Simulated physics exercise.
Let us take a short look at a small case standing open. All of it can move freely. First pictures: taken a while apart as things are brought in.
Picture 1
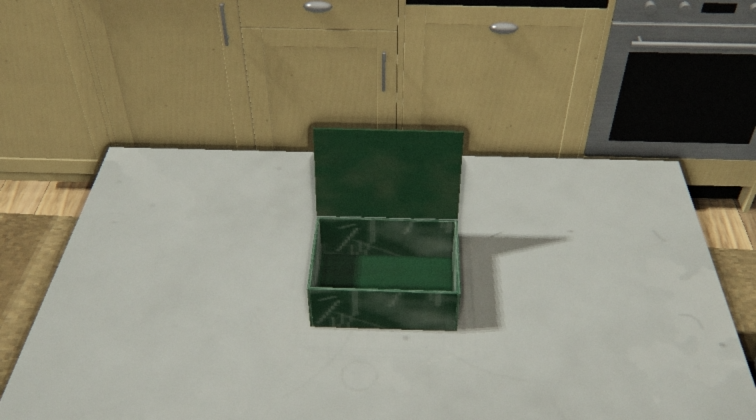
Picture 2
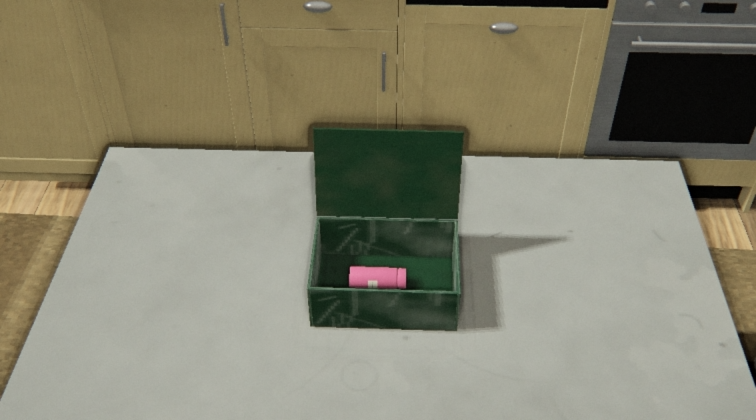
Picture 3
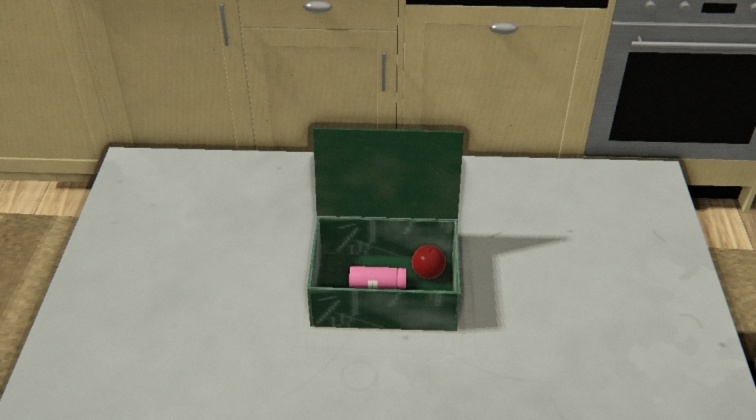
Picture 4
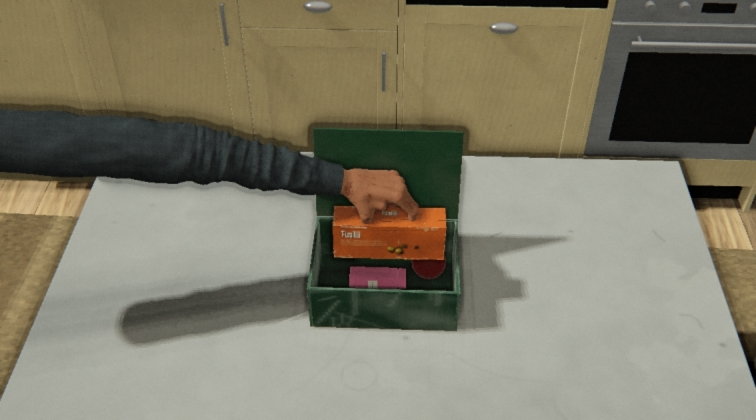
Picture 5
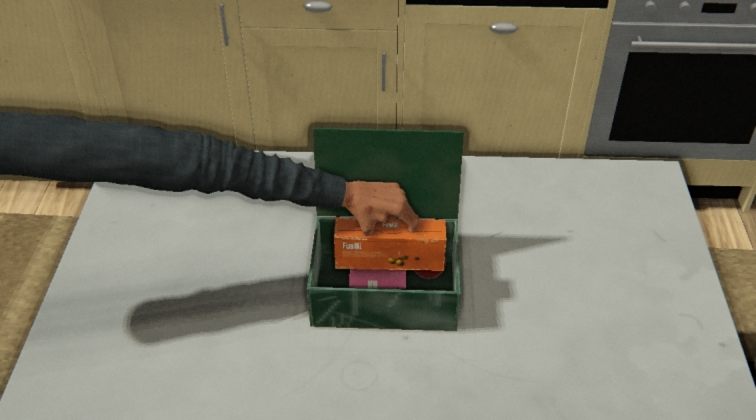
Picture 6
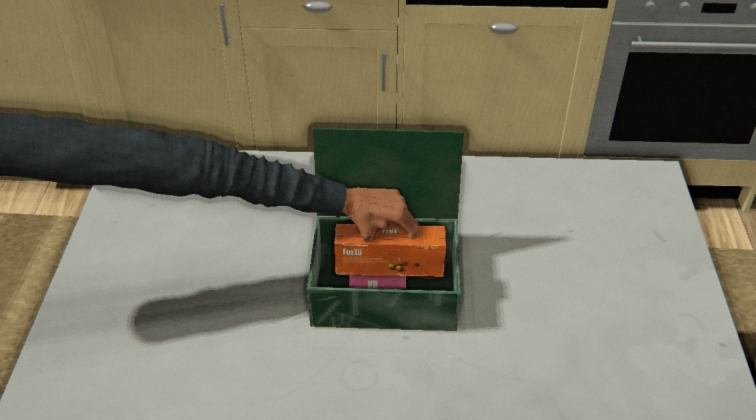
A hand lowers an orange carton into an open green case holding a pink shaker and red ball.
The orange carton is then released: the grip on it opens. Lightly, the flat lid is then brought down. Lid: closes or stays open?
I predict it will fully lower.
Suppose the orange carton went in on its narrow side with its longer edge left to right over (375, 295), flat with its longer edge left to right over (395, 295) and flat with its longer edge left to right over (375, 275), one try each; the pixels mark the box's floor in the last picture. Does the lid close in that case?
So: First shut tight, second shut tight, third open.
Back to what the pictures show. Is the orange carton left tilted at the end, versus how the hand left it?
Result: The orange carton leans over.
Then, 1.00 s later than the last frame, lid starting down; orange carton on its side near (388, 292); pink shaker moved about its own width.
Then, 1.70 s later than the last frame, lid 46° above the rim; orange carton on its side near (388, 292); pink shaker moved about its own width.
When it is over, lid shut; lying over in the box, orange carton; moved from the start, pink shaker; red apple as before. End places, in pixels of the last picture, orange carton near (388, 292).
